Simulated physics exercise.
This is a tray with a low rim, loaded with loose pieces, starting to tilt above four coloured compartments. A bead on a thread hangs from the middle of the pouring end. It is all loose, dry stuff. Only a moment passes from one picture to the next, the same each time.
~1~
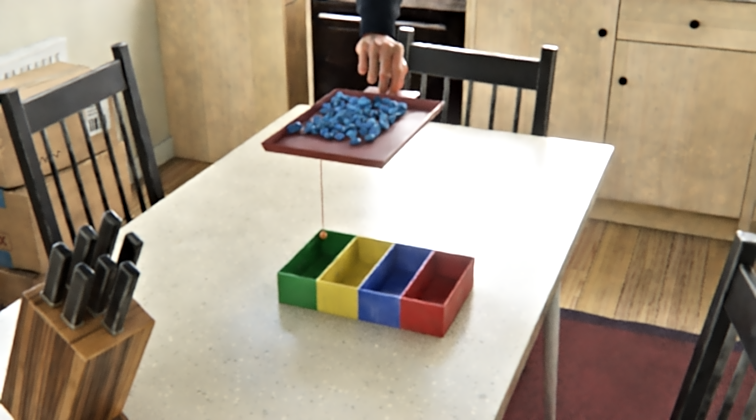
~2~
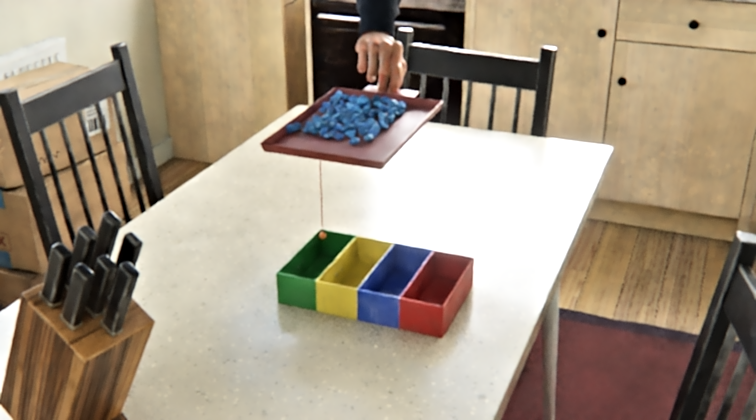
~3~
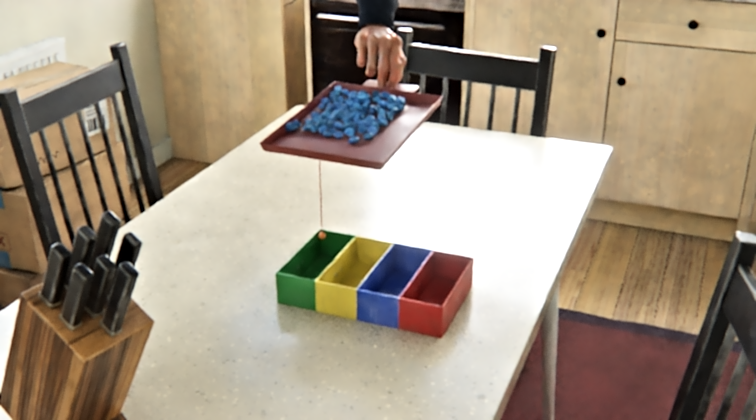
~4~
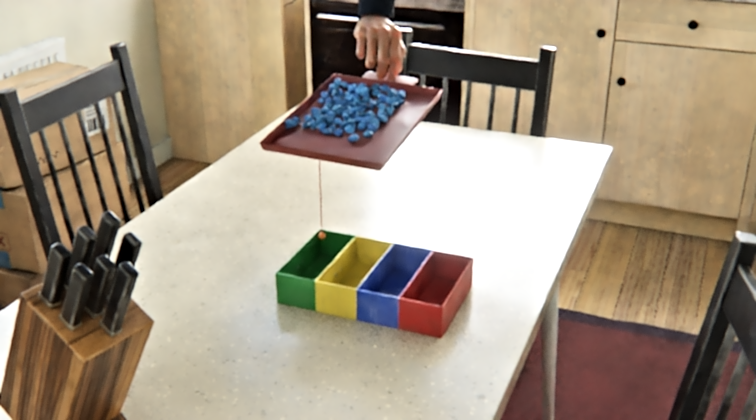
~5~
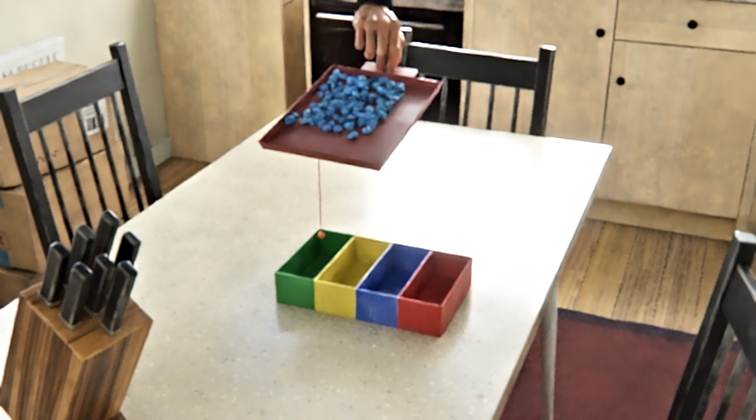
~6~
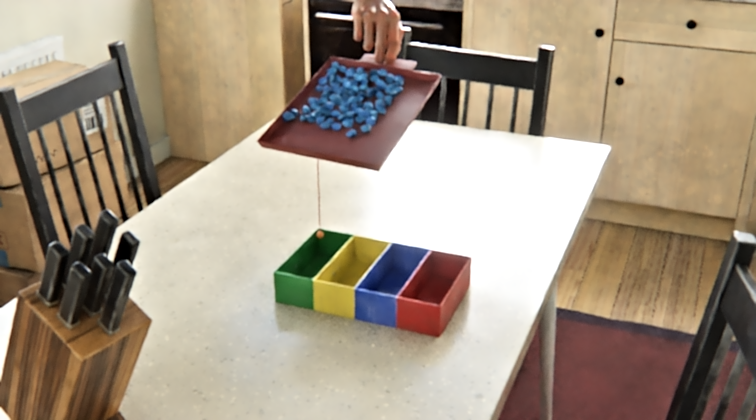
A hand holds a dark red tray of blue stones above a pale kitchen table, seen from slightly above, with an orange bead hanging on a thread from the tray's near edge. Below sits a box with green, yellow, blue and red compartments from left to right, with a knife block at left and black chairs around. The hand slowly raises the tray's far side, tilting it slightly toward the viewer, while the view stays almost still.
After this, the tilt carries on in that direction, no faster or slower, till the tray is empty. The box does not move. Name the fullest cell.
The yellow one ends fullest.
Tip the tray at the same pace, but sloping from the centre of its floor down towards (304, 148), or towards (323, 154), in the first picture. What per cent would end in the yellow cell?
About 0 and 10 per cent.
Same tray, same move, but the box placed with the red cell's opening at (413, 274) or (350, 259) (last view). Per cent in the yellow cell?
Near 50 % and 0 %.
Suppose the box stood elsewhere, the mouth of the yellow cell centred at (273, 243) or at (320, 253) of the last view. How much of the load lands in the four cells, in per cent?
First some 80, then 100 per cent.
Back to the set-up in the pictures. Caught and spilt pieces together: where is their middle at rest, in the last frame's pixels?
Roughly at (343, 288).
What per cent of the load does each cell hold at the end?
About: Green cell 30, yellow cell 50, blue cell 20, red cell 0 per cent.
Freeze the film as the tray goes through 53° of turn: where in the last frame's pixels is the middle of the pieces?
At about (342, 150).
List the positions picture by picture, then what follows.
In the first picture, corners of the pouring end at (264, 142) and (382, 160), level; middle of the load at (354, 115), aquarium stones; bead on its thread at (323, 235); green cell at (297, 288); yellow cell at (338, 297); blue cell at (379, 305); red cell at (422, 314).
In the second picture, corners of the pouring end at (264, 142) and (381, 161), level; middle of the load at (354, 114).
In the third picture, corners of the pouring end at (263, 142) and (381, 161), tipped barely, lowest at the right corner; middle of the load at (353, 110).
In the fourth picture, corners of the pouring end at (263, 142) and (380, 162), tipped a little, lowest at the right corner; middle of the load at (353, 105).
In the fifth picture, corners of the pouring end at (262, 140) and (380, 163), tipped a little, lowest at the right corner; middle of the load at (352, 99).
In the sixth picture, corners of the pouring end at (260, 139) and (379, 164), tipped a little, lowest at the right corner; middle of the load at (351, 93); green cell at (294, 288); yellow cell at (334, 296); blue cell at (376, 305); red cell at (419, 314).
Soon, tray tipped steeply; most on the tray; a stray few in the yellow cell; about a quarter falling or outside the box.
A while on, tray tipped right over; about half on the tray; about a quarter in the yellow cell; a small part in the green cell; a small part in the blue cell; a small part falling or outside the box.
Towards the end, tray tipped past a quarter turn; about half in the yellow cell; about a quarter in the green cell; a small part in the blue cell; a small part falling or outside the box.
Finally, tray tipped past a quarter turn; about half in the yellow cell; about a quarter in the green cell; a small part in the blue cell; none in the red cell; a small part outside the box.
